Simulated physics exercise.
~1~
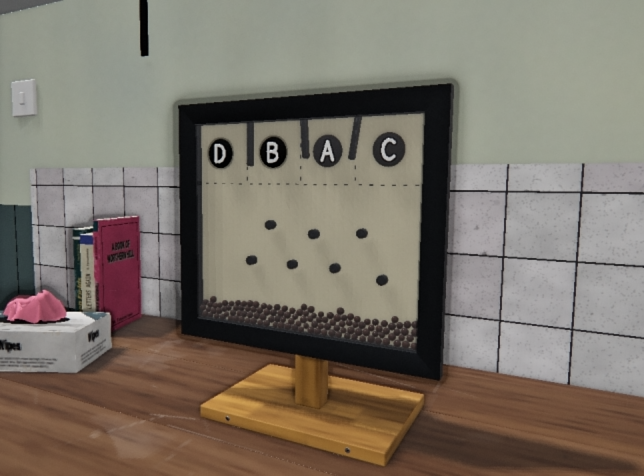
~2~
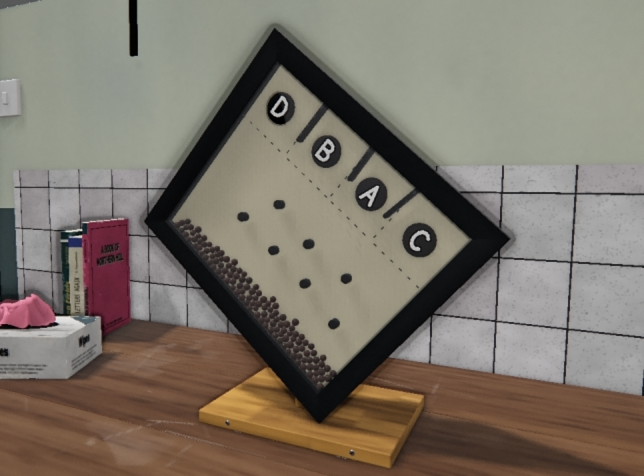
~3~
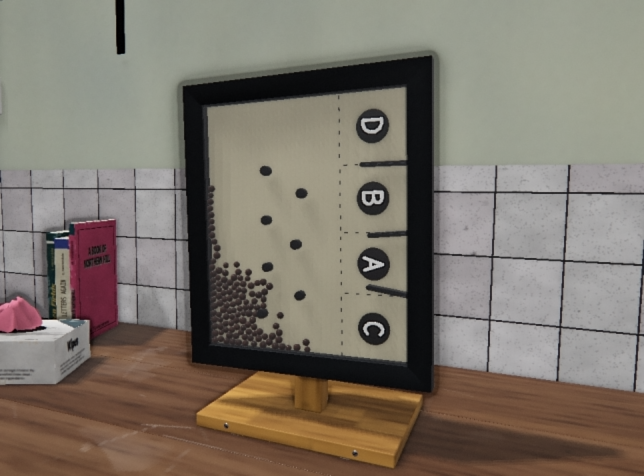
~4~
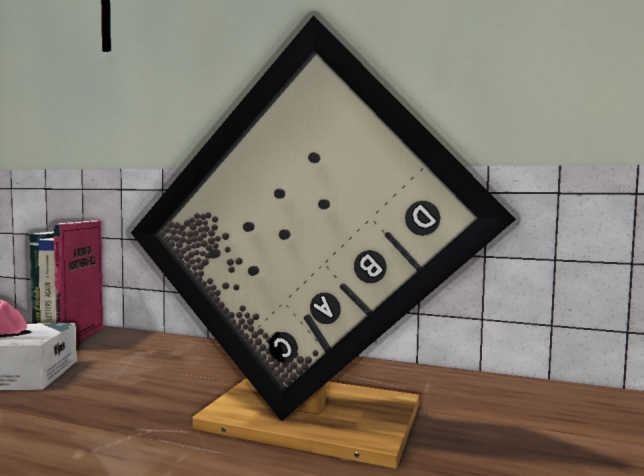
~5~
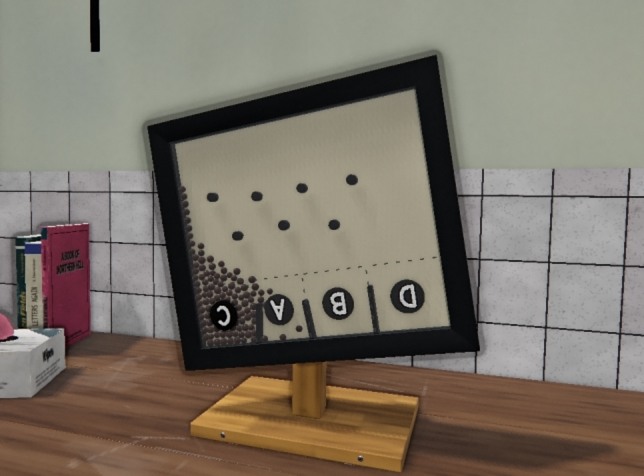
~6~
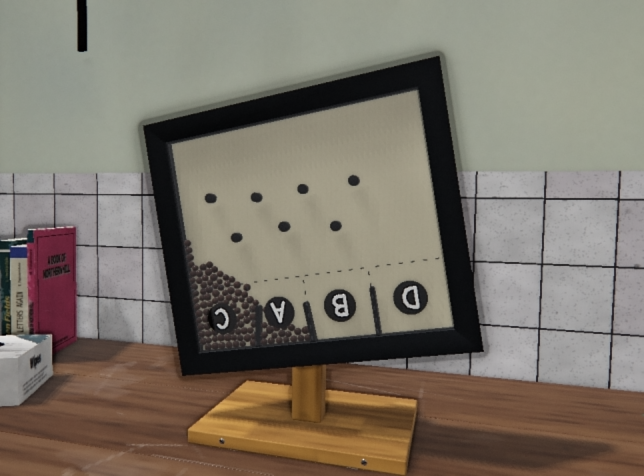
To begin with, a black-framed, clear-fronted box stands upright on a wooden base, with small dark pellets spread along its bottom and four pockets lettered D, B, A and C across its top. The box turns clockwise, and the pellets lie along its lowered left side. As it passes a quarter turn, they slump into a heap at the lower left, then some slide down toward C. It continues until the letters are upside down and stops slightly tilted. The pellets settle in the lower left corner, mostly filling C, with some in A and none in B or D.
